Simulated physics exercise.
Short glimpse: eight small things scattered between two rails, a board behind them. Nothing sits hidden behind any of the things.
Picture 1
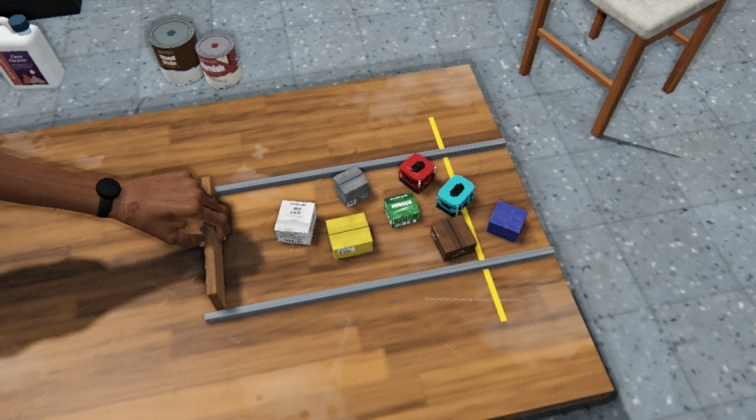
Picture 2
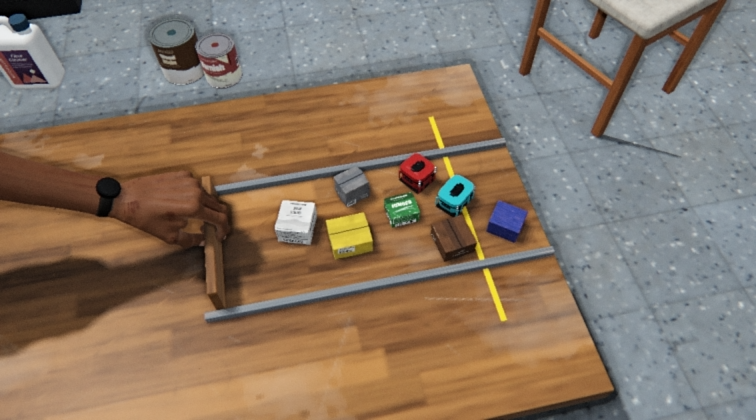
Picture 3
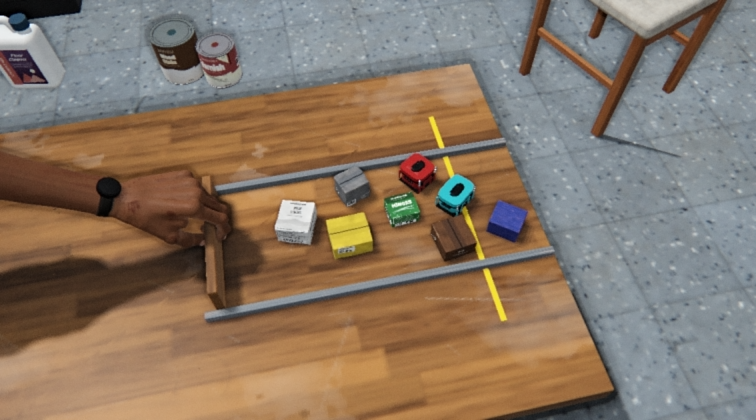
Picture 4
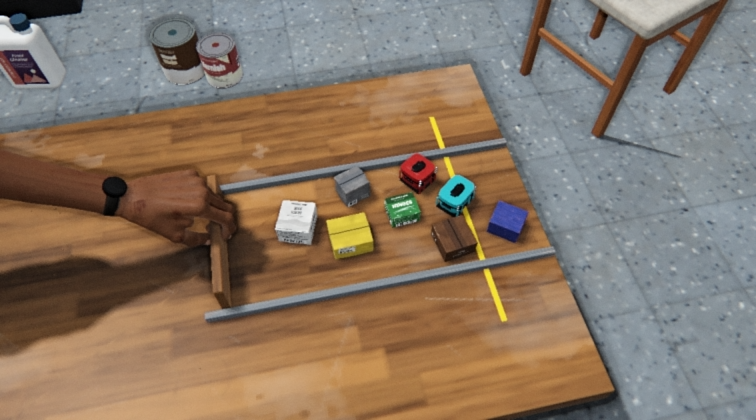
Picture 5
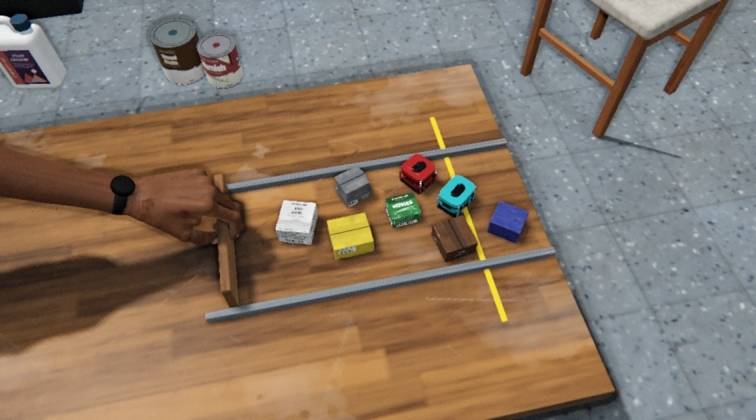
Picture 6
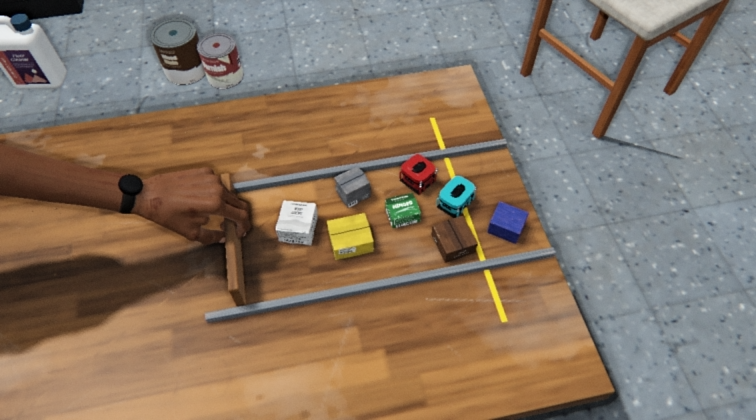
In this clip, a hand holds a wooden board upright between two grey rails on a wooden table, then slides it slightly right toward eight small scattered items, which stay still near and across a yellow tape line.
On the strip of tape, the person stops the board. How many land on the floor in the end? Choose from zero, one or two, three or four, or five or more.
In the end, one or two land there.
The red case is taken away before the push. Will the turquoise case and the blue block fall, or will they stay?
The turquoise case ends up below while the blue block ends up below.
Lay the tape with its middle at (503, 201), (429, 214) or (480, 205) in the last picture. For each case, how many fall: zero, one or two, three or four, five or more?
So, one after another, I'd give five or over; not one; either one or two.
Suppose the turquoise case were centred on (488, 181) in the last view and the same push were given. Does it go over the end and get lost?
Stays put.
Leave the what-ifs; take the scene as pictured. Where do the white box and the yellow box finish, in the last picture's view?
The white box at (476, 187), the yellow box at (493, 233).
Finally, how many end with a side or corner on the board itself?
3.
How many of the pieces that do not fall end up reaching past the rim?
I'd put it at 0.
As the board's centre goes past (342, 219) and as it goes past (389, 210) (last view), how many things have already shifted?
At first I count 3, and then 6.
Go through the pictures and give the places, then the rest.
In the first frame, blue block (507, 222); turquoise case (455, 196); brown box (454, 238); board (213, 241); tape (463, 207).
In the second frame, turquoise case (455, 196); board (213, 241).
In the third frame, brown box (454, 238); white box (296, 222).
In the fourth frame, blue block (507, 222); red case (418, 173).
In the fifth frame, turquoise case (456, 196); green box (403, 210).
In the sixth frame, blue block (508, 223); turquoise case (456, 197); brown box (454, 239); board (233, 238); tape (464, 207).
A little later, none off yet; blue block at rest near (508, 223); turquoise case at rest near (456, 197); brown box at rest near (454, 239).
Next, none off yet; blue block at rest near (508, 223); turquoise case shifted about its own width near (477, 193); brown box moving near (459, 239).
When it is over, the number that fall off is one or two; down, turquoise case and blue block.
